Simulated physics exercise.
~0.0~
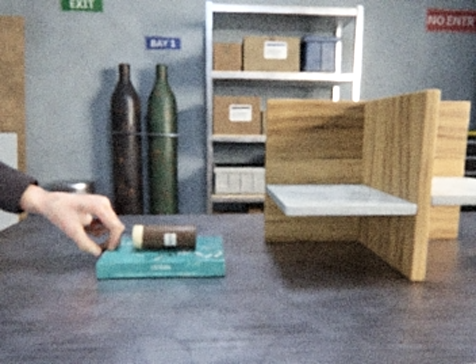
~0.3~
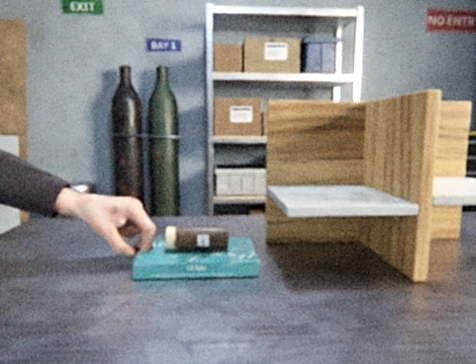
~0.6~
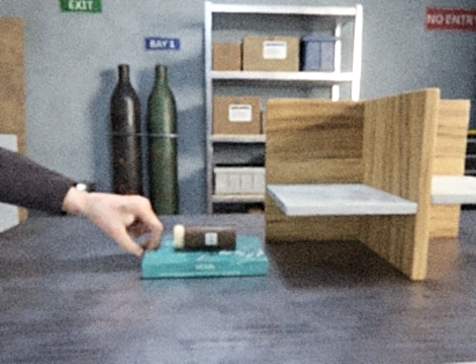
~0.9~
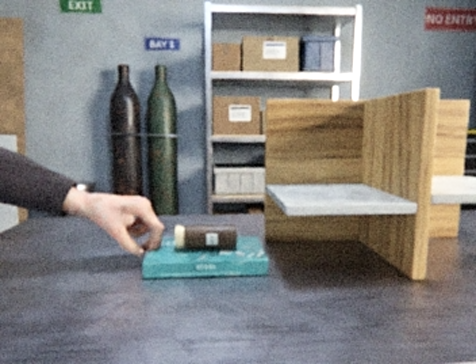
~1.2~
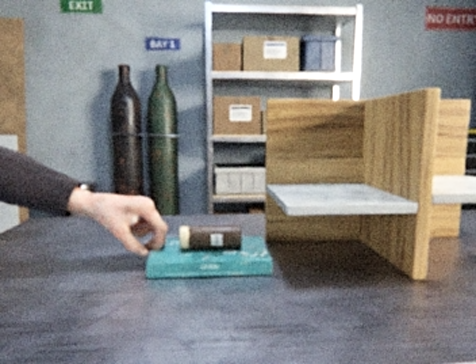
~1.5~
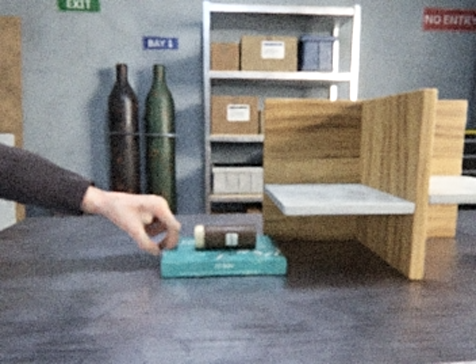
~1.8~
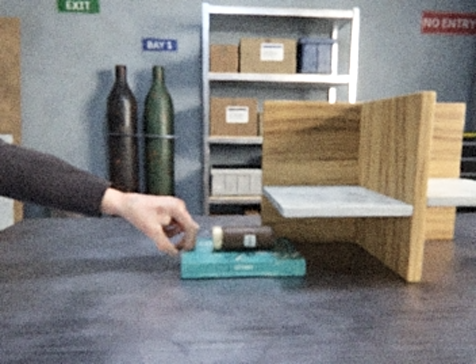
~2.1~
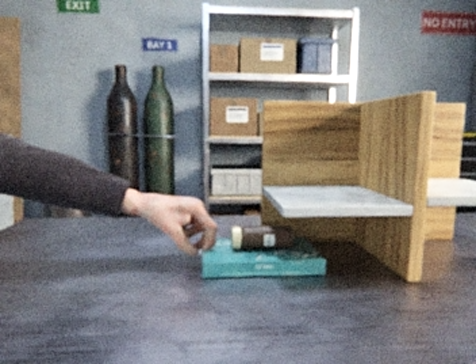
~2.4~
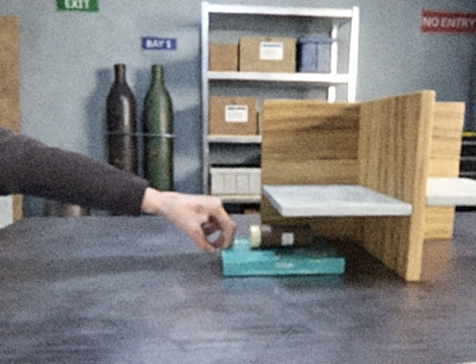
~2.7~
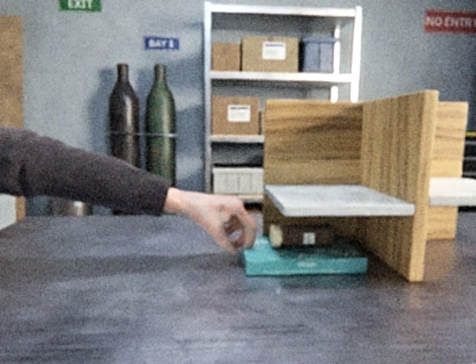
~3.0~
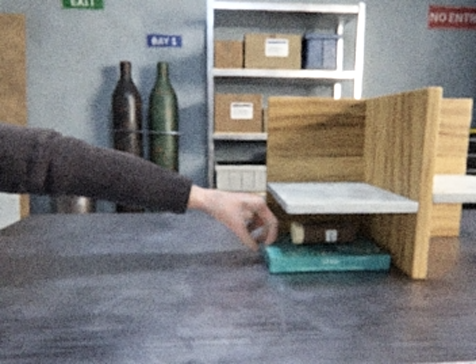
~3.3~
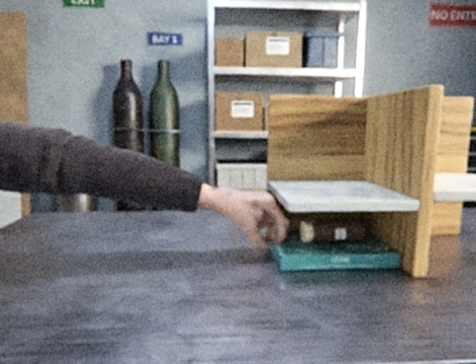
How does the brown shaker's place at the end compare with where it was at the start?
At the start the brown shaker was out in the open on the left side of the table, and by the end it was farther right, underneath the low shelf.
